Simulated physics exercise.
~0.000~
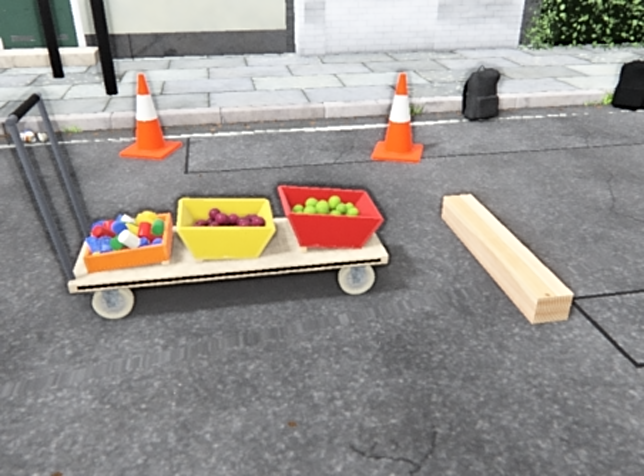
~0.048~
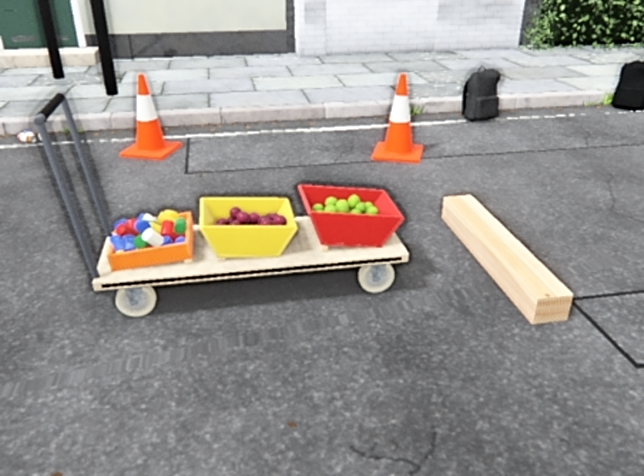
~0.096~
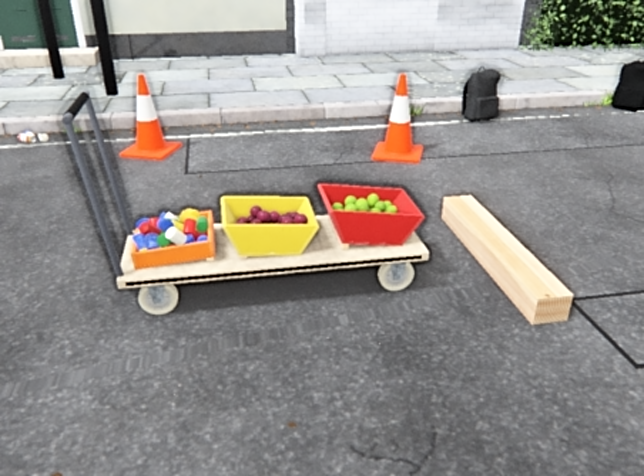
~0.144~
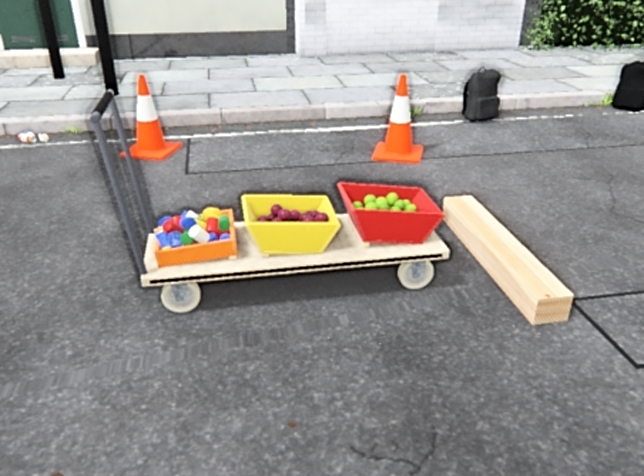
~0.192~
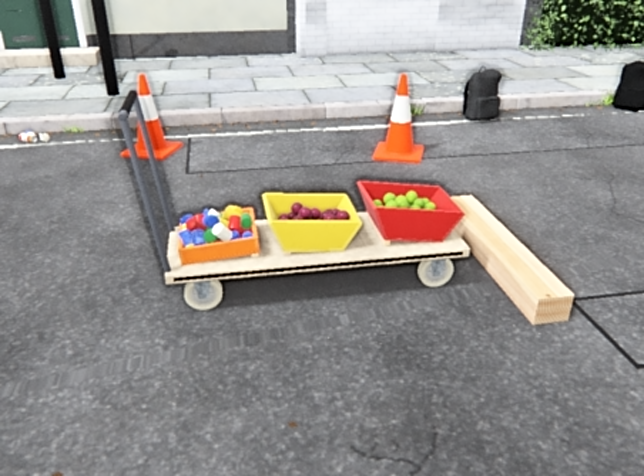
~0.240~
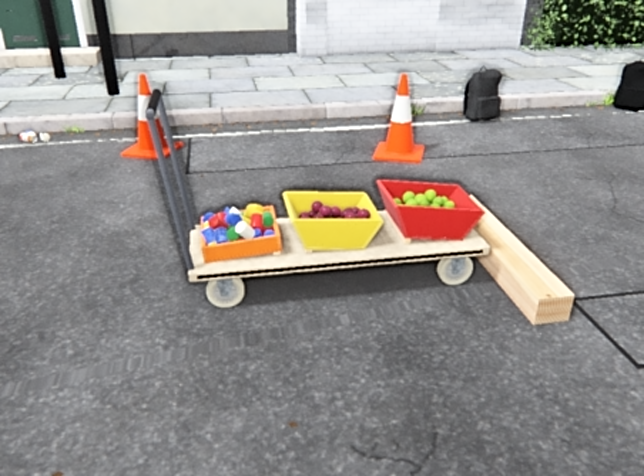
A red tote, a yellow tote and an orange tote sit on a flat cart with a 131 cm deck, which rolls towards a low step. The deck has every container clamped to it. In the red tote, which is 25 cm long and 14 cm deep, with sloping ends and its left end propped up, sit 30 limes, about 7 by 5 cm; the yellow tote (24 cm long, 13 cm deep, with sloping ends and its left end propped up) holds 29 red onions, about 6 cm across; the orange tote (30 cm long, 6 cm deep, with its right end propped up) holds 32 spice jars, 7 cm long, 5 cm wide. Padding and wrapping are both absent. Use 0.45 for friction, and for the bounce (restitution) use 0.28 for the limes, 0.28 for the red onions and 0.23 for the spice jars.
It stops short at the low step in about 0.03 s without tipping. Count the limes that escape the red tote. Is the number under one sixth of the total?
Yes, it is under one sixth.
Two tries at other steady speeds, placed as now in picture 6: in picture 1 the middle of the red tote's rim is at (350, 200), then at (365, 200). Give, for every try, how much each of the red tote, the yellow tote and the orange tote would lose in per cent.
Losses in order of the tries would be red tote 0 and 0 %, yellow tote 0 and 0 %, orange tote 20 and 10 %.
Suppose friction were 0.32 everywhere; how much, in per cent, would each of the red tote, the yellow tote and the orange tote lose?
In that setup red tote sheds 0 percent, yellow tote sheds 10 percent, and orange tote sheds 20 percent.
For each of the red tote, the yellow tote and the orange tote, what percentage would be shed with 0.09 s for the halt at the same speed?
In that case red tote 0, yellow tote 0 and orange tote 20 per cent.
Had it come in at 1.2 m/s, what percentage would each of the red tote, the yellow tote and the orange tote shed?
Red tote 0 %, yellow tote 0 %, orange tote 10 %.
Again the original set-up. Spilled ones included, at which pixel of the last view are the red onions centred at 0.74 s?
In the last picture they centre on about (372, 221).
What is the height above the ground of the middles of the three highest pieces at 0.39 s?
42 cm.
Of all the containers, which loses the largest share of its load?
Result: Orange tote.
After 0.29 s, contact.
After 0.39 s, red tote 30 in, 0 out, yellow tote 29 in, 0 out and orange tote 31 in, 1 out.
After 0.51 s, red tote 30 in, 0 out, yellow tote 28 in, 1 out and orange tote 26 in, 6 out.
After 0.74 s, red tote 29 in, 1 out, yellow tote 28 in, 1 out and orange tote 23 in, 9 out.
Outcome (at 1.24 s), red tote 29 in, 1 out, yellow tote 28 in, 1 out and orange tote 23 in, 9 out. Asked share, 1 of 30, 3 per cent.
